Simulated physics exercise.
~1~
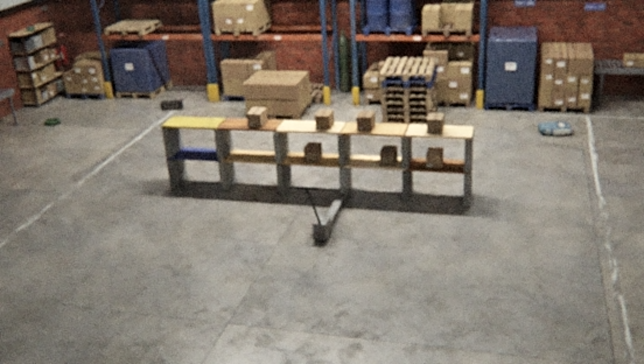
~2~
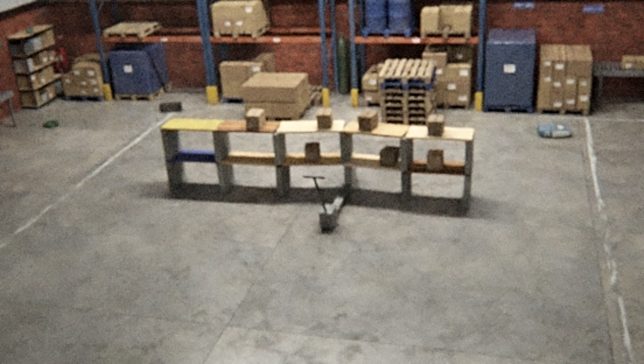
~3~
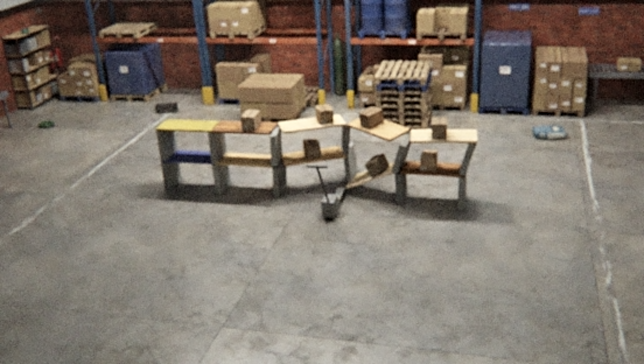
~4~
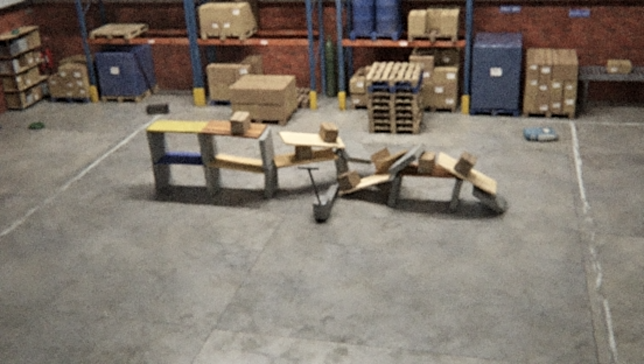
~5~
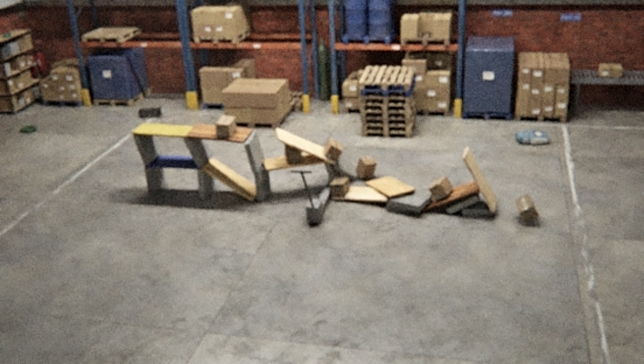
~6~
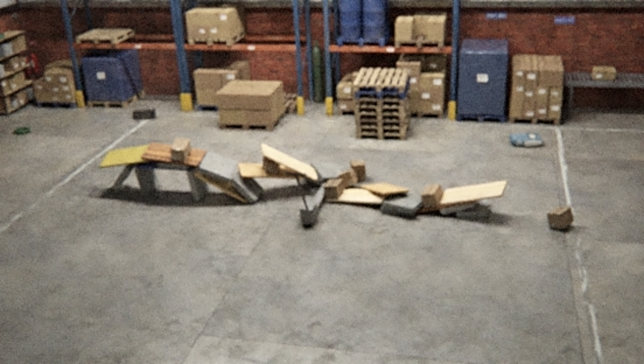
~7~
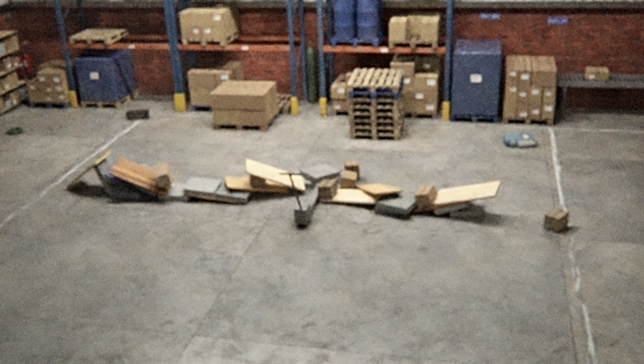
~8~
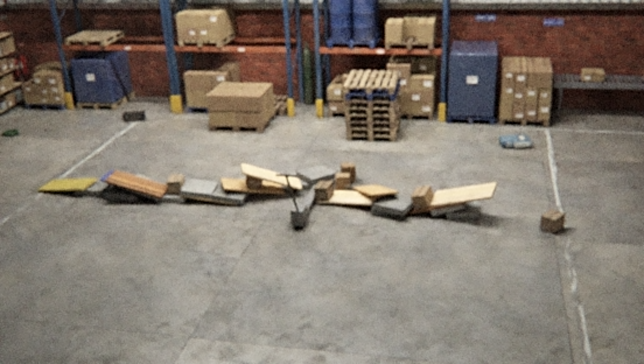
Warehouse floor with a narrow jack nudging a makeshift two-tier rack, boards and cartons collapsing right then left until everything lies flat.
